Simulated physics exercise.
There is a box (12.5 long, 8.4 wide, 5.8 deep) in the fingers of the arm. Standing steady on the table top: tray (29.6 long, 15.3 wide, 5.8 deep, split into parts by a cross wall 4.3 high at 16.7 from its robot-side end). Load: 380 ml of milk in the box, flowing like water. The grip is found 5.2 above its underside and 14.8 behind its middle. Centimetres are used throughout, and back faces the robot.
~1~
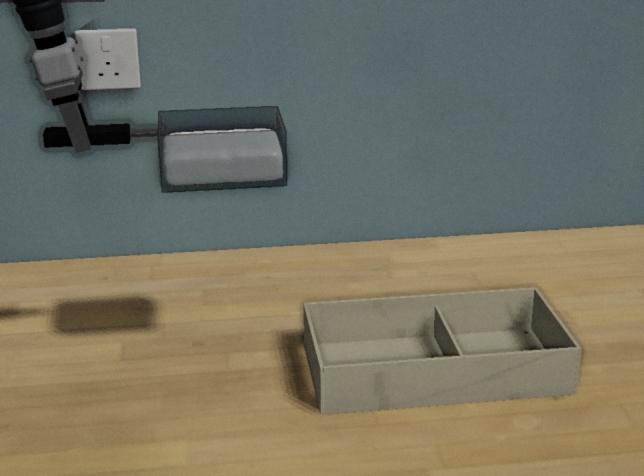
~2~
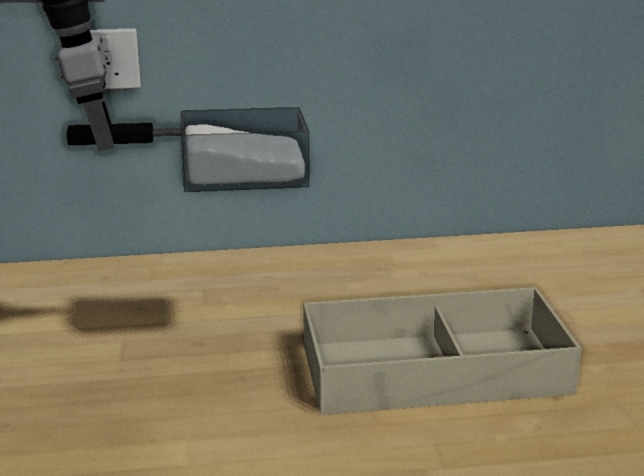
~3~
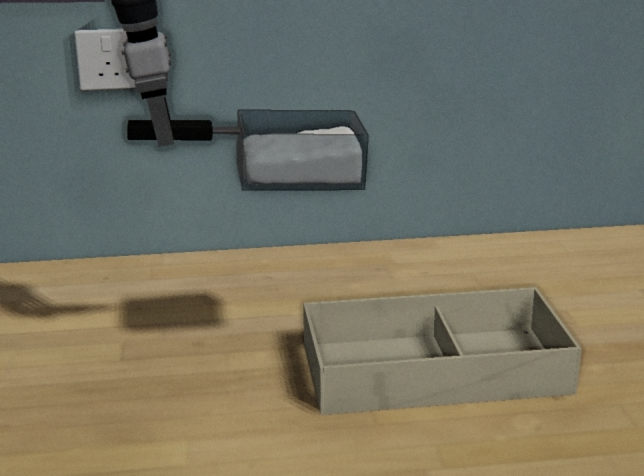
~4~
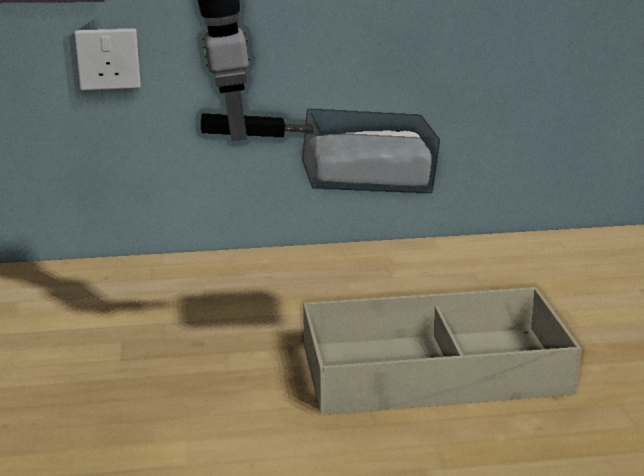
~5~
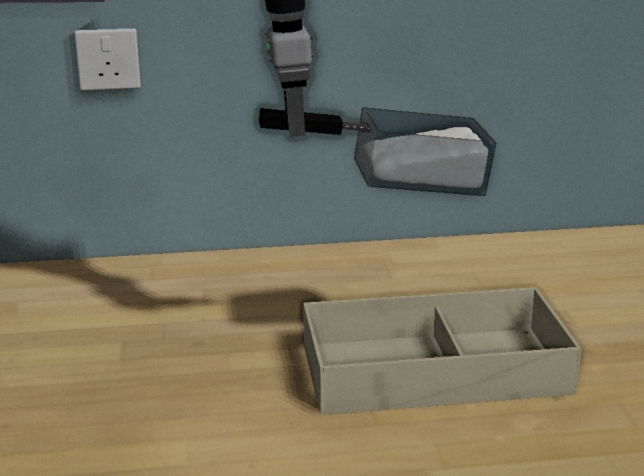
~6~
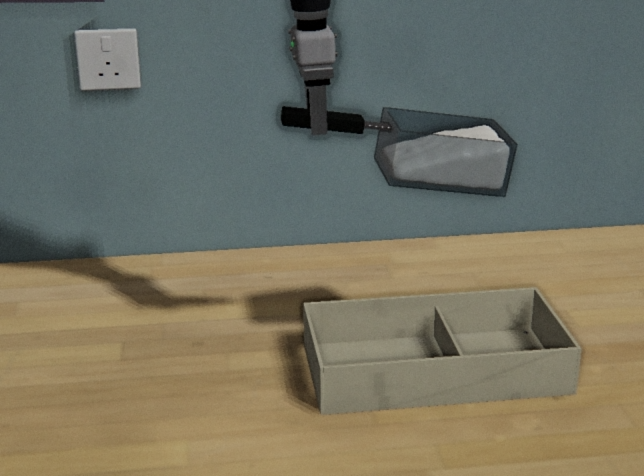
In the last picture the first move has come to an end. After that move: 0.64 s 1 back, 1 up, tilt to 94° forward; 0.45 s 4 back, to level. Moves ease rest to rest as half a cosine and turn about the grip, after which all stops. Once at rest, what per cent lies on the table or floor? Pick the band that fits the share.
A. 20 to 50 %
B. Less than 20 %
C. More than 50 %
B, less than 20 %.
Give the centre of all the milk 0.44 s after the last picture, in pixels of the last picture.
Roughly at (394, 295).
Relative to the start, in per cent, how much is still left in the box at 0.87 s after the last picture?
Some 20 per cent.
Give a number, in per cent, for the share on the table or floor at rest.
Estimated share: Around 12 %.
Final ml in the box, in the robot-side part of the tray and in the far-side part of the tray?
Around 70 ml in the first, 210 ml in the second and 50 ml in the third.
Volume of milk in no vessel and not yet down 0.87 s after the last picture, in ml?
About 10 ml.
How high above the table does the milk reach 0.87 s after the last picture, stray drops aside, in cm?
It reaches up to about 27 cm above the table.
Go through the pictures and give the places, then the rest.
The box floor at (223, 171), level; upper third of the milk around (222, 145), from x 165 to 280, top at y 130; 375 ml in the box, in the first picture.
The box floor at (244, 172), level; upper third of the milk around (220, 144), from x 185 to 305, top at y 125, in the second picture.
The box floor at (299, 172), tilted 3° forward; upper third of the milk around (305, 145), from x 240 to 360, top at y 130, in the third picture.
The box floor at (366, 173), tilted 6° forward; upper third of the milk around (370, 147), from x 310 to 430, top at y 130, in the fourth picture.
The box floor at (419, 174), tilted 8° forward; upper third of the milk around (438, 147), from x 360 to 490, top at y 130, in the fifth picture.
The box floor at (439, 174), tilted 9° forward; upper third of the milk around (463, 146), from x 380 to 510, top at y 125; 375 ml in the box, in the sixth picture.
Then, 0.44 s on, tilted 74° forward, liquid up to 16 above the table; 175 ml in the box, 80 ml in the robot-side part, 45 ml in the far-side part, 80 ml in the air or running down outside.
Then, 0.87 s on, tilted 45° forward, liquid up to 76 above the table; 205 ml in the robot-side part, 80 ml in the box, 50 ml in the far-side part, 30 ml on the table or floor, 10 ml in the air or running down outside.
Then, 1.29 s on, level, liquid up to 31 above the table; 205 ml in the robot-side part, 75 ml in the box, 50 ml in the far-side part, 45 ml on the table or floor.
Then, 2.09 s on, level, liquid up to 30 above the table; 205 ml in the robot-side part, 75 ml in the box, 50 ml in the far-side part, 45 ml on the table or floor.
In the end, 205 ml in the robot-side part, 75 ml in the box, 50 ml in the far-side part, 45 ml on the table or floor. That is 12 % on the table or floor.
